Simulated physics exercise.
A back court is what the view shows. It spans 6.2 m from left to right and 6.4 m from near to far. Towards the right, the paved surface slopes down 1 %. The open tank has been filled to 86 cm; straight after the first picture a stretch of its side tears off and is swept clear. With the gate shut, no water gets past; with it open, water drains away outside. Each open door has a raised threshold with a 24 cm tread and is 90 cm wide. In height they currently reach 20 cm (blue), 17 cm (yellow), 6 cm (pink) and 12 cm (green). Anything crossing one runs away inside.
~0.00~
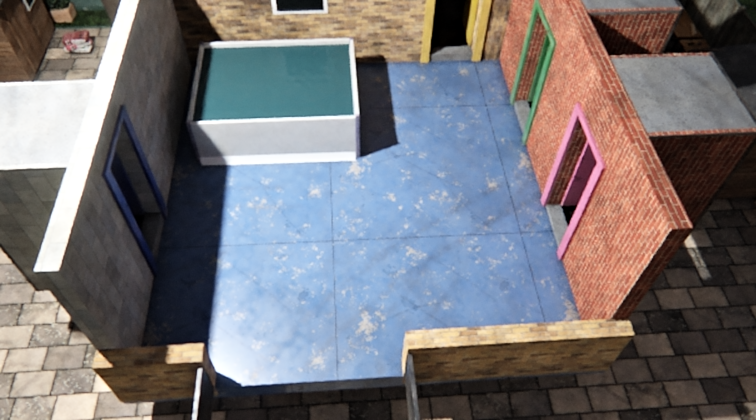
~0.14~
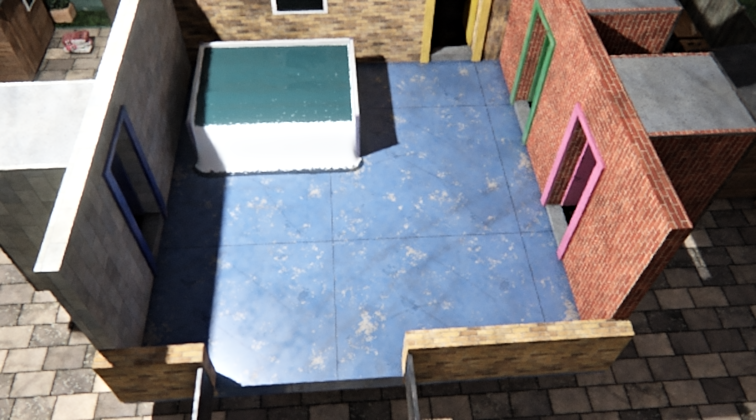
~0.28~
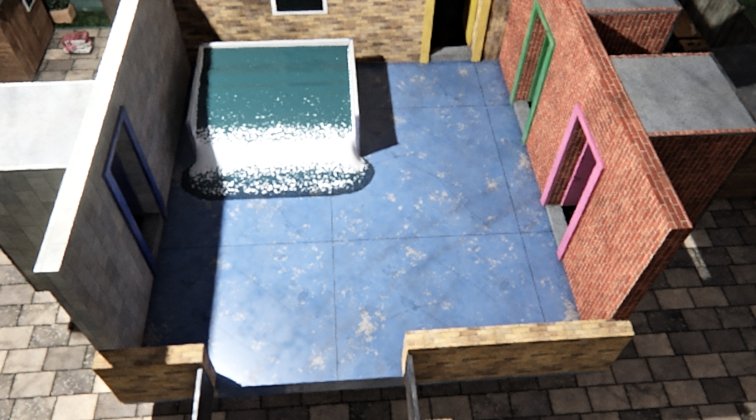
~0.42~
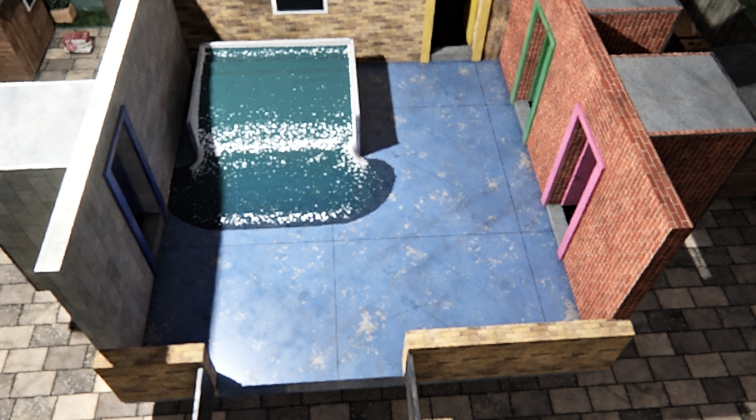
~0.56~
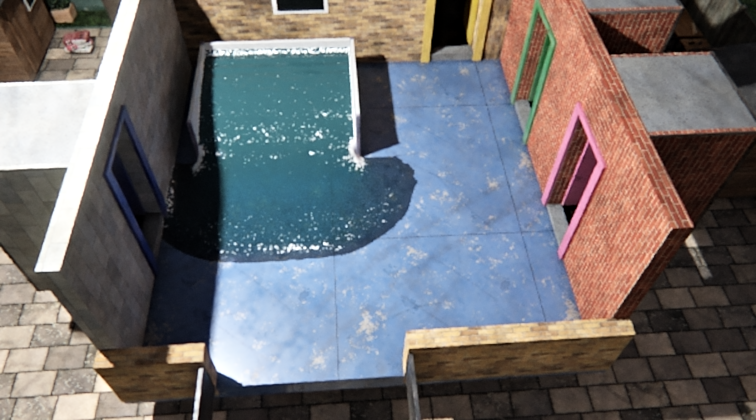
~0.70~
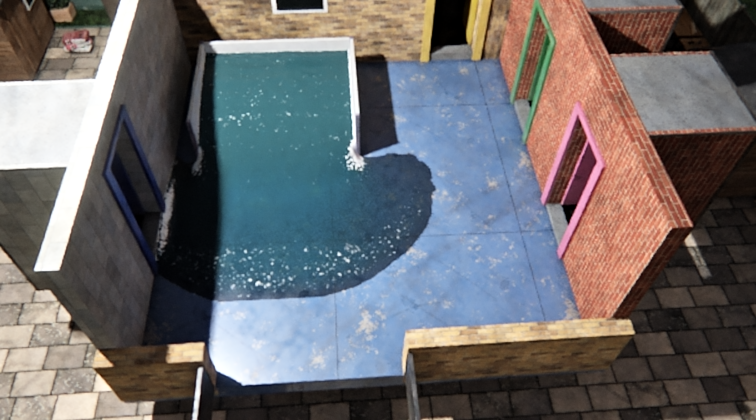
Water burst out through the near side of a raised white tank in a walled yard, foaming at first, then spread forward across the blue floor in a widening dark green pool.
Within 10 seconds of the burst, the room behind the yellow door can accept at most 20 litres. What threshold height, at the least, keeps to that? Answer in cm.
I would say about 10.5 cm.
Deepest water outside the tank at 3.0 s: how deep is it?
Max depth: Near 38 cm.
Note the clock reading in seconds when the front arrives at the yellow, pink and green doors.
Arrival times - yellow: 5.5 s; pink: 2.2 s; green: 4.5 s.
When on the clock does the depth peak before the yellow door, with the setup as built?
Near 8.0 s.
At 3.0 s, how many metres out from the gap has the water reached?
The front sits around 5.8 m out.
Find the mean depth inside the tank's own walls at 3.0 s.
It averages roughly 16 centimetres.
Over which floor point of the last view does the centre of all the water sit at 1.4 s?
The water is centred around (281, 174) in the last picture's pixels.
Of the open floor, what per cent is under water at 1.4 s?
Close to 50 per cent of it is wet.
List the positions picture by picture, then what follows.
Still water, 86 cm deep, in the open tank at (276, 82); the yellow door at (456, 18) is dry, in the first frame.
The front is at (202, 174), 0.3 m from the gap at (278, 144); 0.7 m2 of floor is wet, 86 cm left at the back, in the second frame.
The front is at (202, 196), 0.8 m from the gap at (278, 147); 2.1 m2 of floor is wet, 86 cm left at the back, in the third frame.
The front is at (222, 226), 1.4 m from the gap at (279, 149); 4.5 m2 of floor is wet, 79 cm left at the back, in the fourth frame.
The gap is at (279, 149), the front 2.0 m out at (219, 258); the back of the open tank holds 73 cm, in the fifth frame.
Water pours out at (279, 149) and has run 2.7 m, to (219, 295); about 10 cm deep outside, 74 cm at the back; 3.0 m in a straight line remain to the yellow door at (456, 17), in the sixth frame.
After 1.4 s water covers 50 % of the floor, deepest (48 cm) near (138, 374); it has not reached the yellow door.
After 3.0 s water covers 60 % of the floor, deepest (38 cm) near (586, 347); it has not reached the yellow door.
After 10.0 s water covers 100 % of the floor, deepest (16 cm) near (490, 67); 13 cm at the yellow door, 0 litres in over its 17 cm threshold.
At the yellow door as built, the water arrived by 5.7 s and peaked near 16 cm at 7.8 s.
With a threshold of 9.5 cm, 30 litres would have come in within the 10 s; with 13 cm, 4 litres. So under 20 litres takes about 10.5 cm.
